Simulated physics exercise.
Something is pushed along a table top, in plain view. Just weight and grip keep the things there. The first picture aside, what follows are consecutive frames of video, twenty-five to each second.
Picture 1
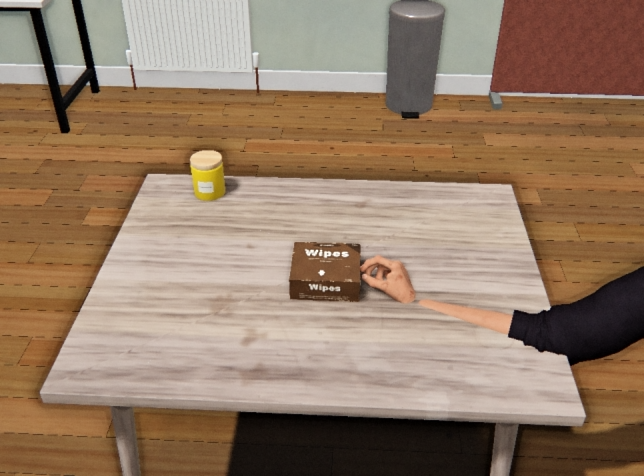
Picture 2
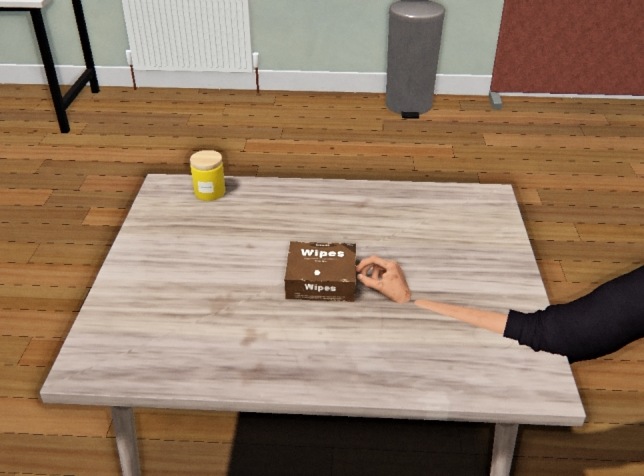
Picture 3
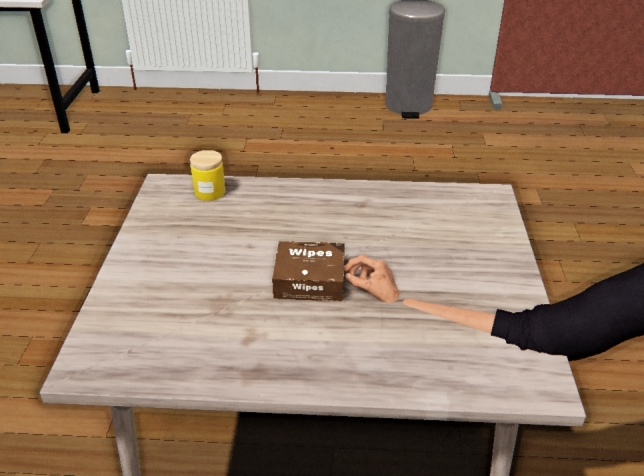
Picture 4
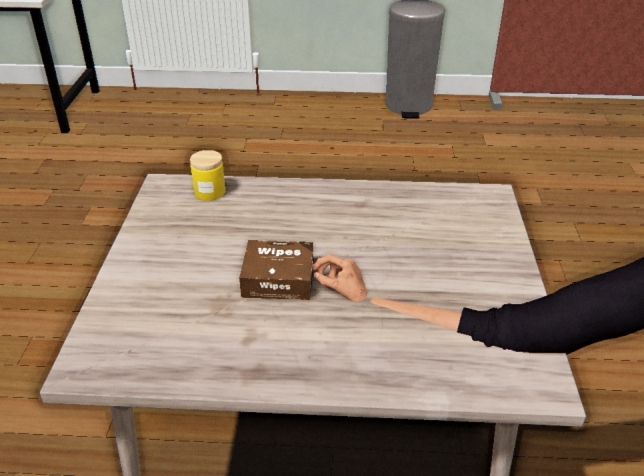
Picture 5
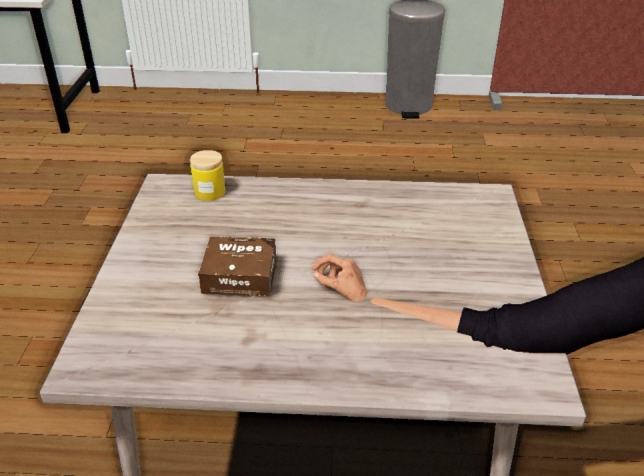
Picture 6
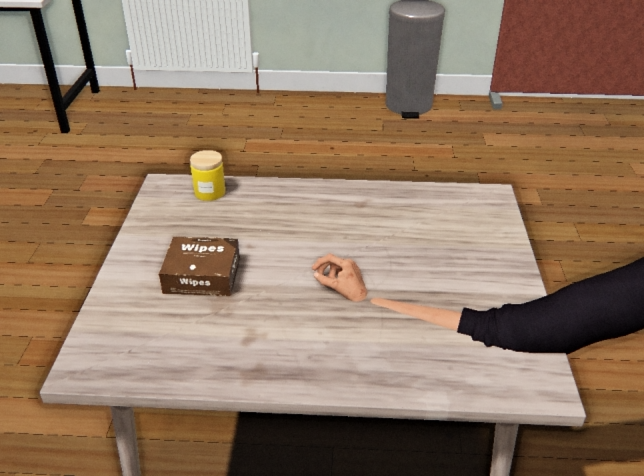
Brown wipes box sliding left across a pale wooden table, pushed by a hand that then stays still as the box slides on.
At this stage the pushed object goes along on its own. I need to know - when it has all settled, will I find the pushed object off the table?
It will likely escape the table.
Then, 0.10 s after the last picture, brown box slid well along near (119, 263).
Then, 0.30 s after the last picture, brown box now off the table.
Then, 0.50 s after the last picture, things are still on the move.
Then, 0.70 s after the last picture, as before.
By the end, off the table, brown box.
